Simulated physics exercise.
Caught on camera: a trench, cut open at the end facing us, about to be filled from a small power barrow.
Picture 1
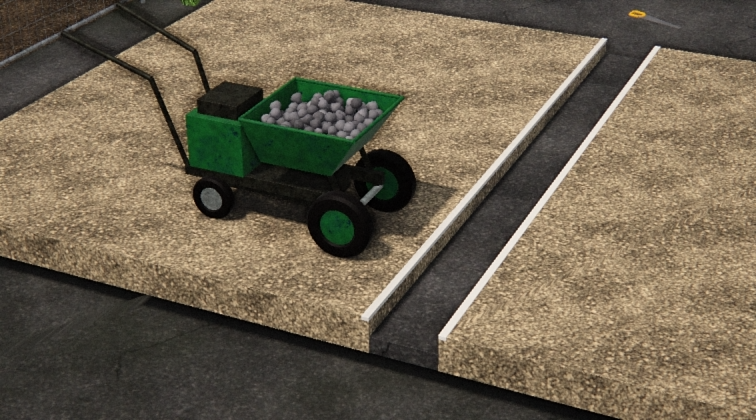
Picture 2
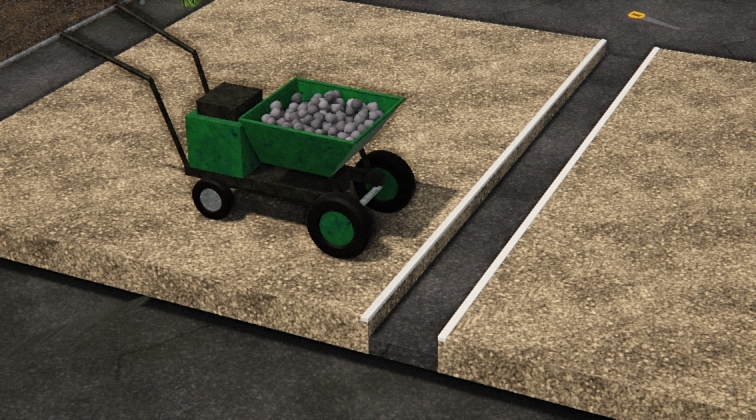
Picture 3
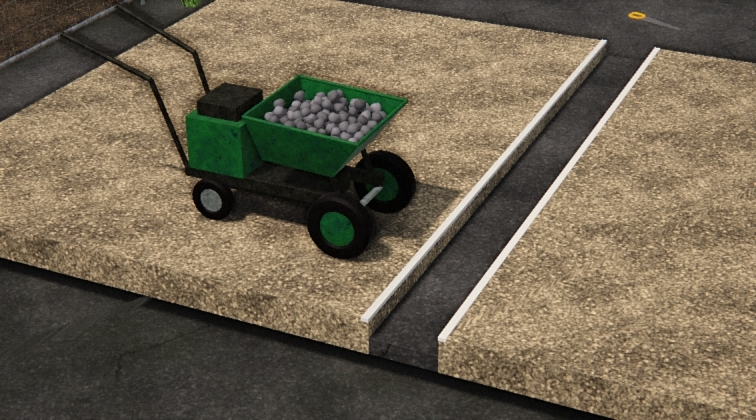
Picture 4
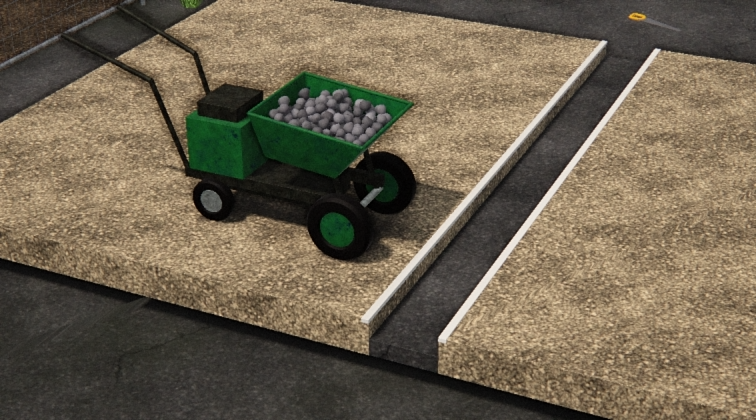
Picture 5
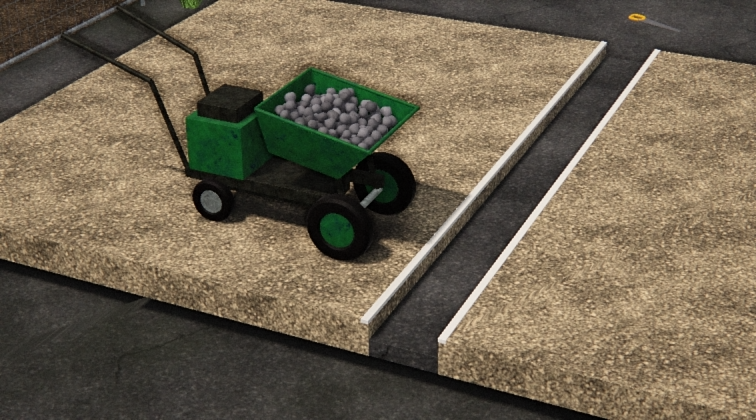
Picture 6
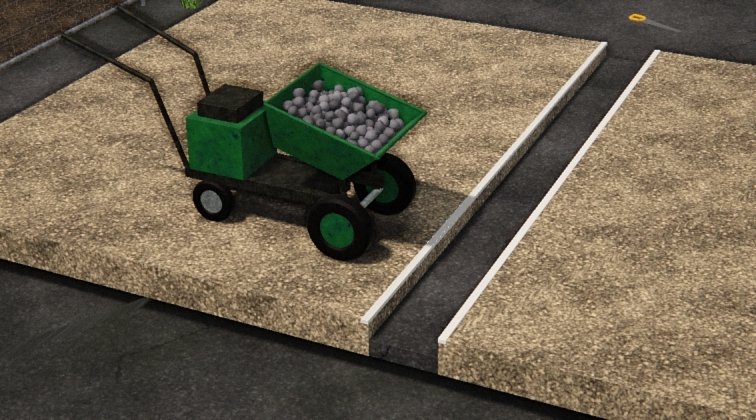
A green power barrow beside a narrow trench gradually tilts its skip of round grey cobbles.
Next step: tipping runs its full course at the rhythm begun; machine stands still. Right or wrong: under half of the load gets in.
Wrong.
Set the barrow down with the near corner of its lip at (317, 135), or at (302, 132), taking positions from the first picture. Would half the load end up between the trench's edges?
In turn: Above a half; above a half.
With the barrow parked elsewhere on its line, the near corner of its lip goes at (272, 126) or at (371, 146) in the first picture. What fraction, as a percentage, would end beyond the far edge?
It comes out near 0 in a hundred for the first and near 60 in a hundred for the second.
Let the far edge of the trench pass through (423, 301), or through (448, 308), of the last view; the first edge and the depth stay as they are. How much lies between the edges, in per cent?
First try: About 10 %; second try: About 50 %.
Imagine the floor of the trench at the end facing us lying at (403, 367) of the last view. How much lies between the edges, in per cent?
It would be close to 80 percent.
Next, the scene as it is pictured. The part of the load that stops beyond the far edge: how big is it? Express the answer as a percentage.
Share of load: Near 25 %.
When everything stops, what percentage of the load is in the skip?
Roughly 0 per cent.
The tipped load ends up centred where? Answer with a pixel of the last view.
Near pixel (479, 266).
Shortly afterwards, skip tipped steeply; the whole lot in the skip.
Next, skip tipped right over; the bulk in the skip; near a quarter in or heaped over the trench; only a few beyond it; a little falling.
Some moments later, skip tipped right over; a little in the skip; near two thirds in or heaped over the trench; near a quarter beyond it.
In the end, skip tipped right over; the bulk in or heaped over the trench; near a quarter beyond it.
